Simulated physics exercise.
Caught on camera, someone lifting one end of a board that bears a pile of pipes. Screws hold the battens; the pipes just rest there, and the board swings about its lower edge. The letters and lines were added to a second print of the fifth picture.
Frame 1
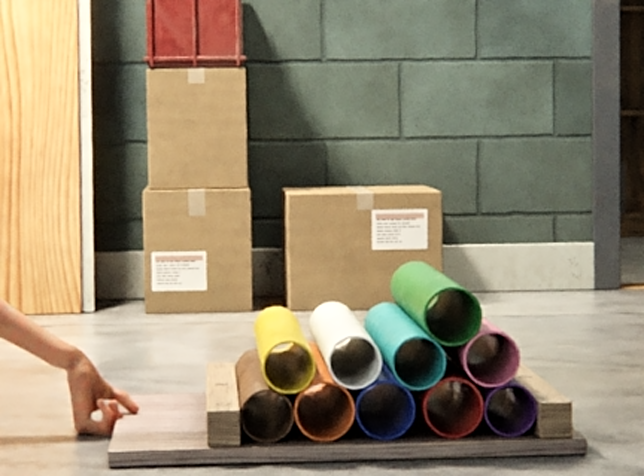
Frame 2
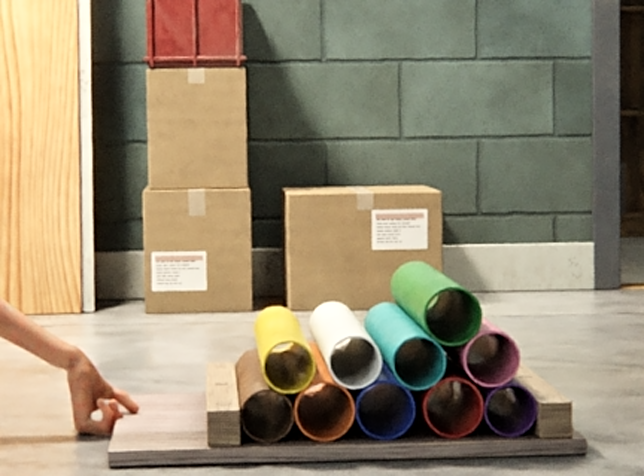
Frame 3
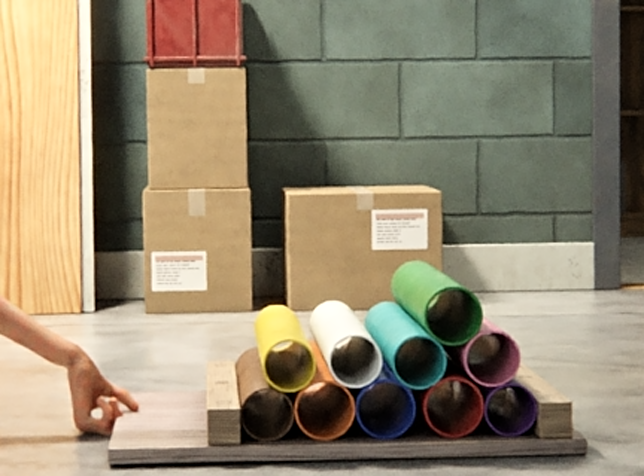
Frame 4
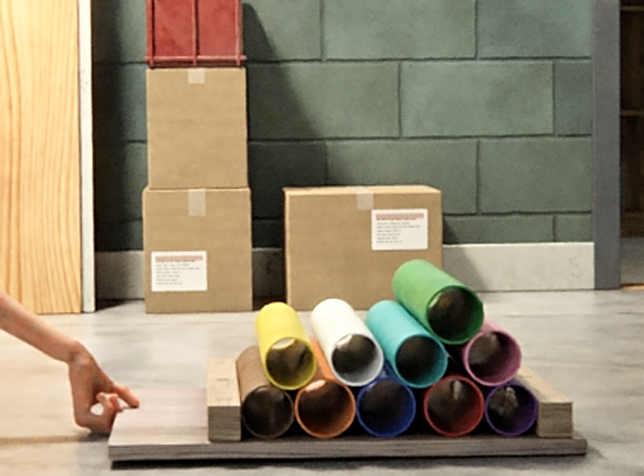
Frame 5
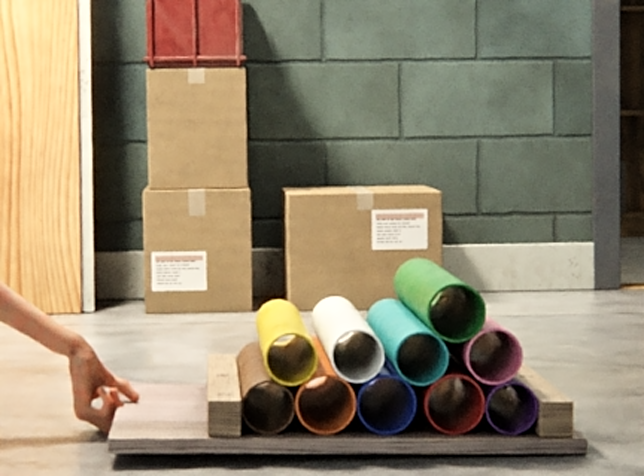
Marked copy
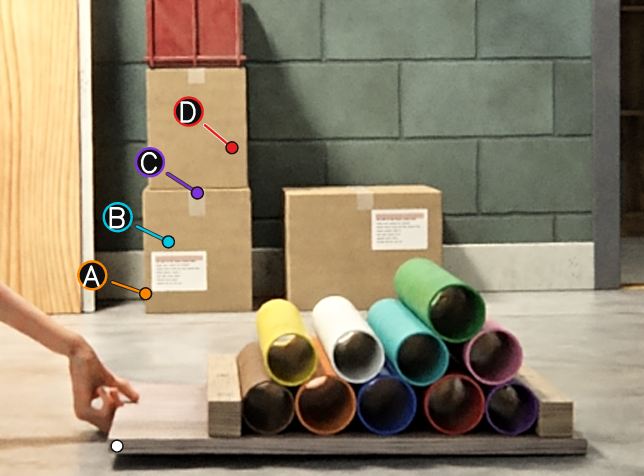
At first, a hand at the left grips the end of a board holding a stack of colourful pipes between two wooden battens, with a green pipe on top. The hand then raises that end very slightly, and the pipes shift barely to the right, staying stacked together.
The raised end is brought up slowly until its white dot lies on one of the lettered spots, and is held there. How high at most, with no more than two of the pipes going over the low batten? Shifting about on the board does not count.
The answer is mark B.
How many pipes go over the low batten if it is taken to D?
With D, five.
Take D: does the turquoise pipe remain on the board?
The turquoise pipe: No.
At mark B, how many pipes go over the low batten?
It comes to two.
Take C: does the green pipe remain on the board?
No, with C.
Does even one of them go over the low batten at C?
At C: Yes.
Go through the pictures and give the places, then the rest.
Red pipe (454, 408); white pipe (355, 362), in the first frame.
White pipe (355, 362); pink pipe (492, 359), in the second frame.
Board (336, 404); brown pipe (267, 415); green pipe (453, 316), in the third frame.
Board (337, 402); brown pipe (268, 411); orange pipe (325, 407), in the fourth frame.
Board (337, 400); brown pipe (268, 407); orange pipe (326, 404), in the fifth frame.
On the copy, A at (145, 294); B at (168, 242); C at (197, 193); D at (232, 148); the white dot at (117, 446).
On B. First, board at 16°.
Then, board at 27°.
Finally, board at 27°, two over the low batten (pink, green).
By contrast, A two over the low batten (pink, green); C four over the low batten (white, pink, turquoise, green); D five over the low batten.
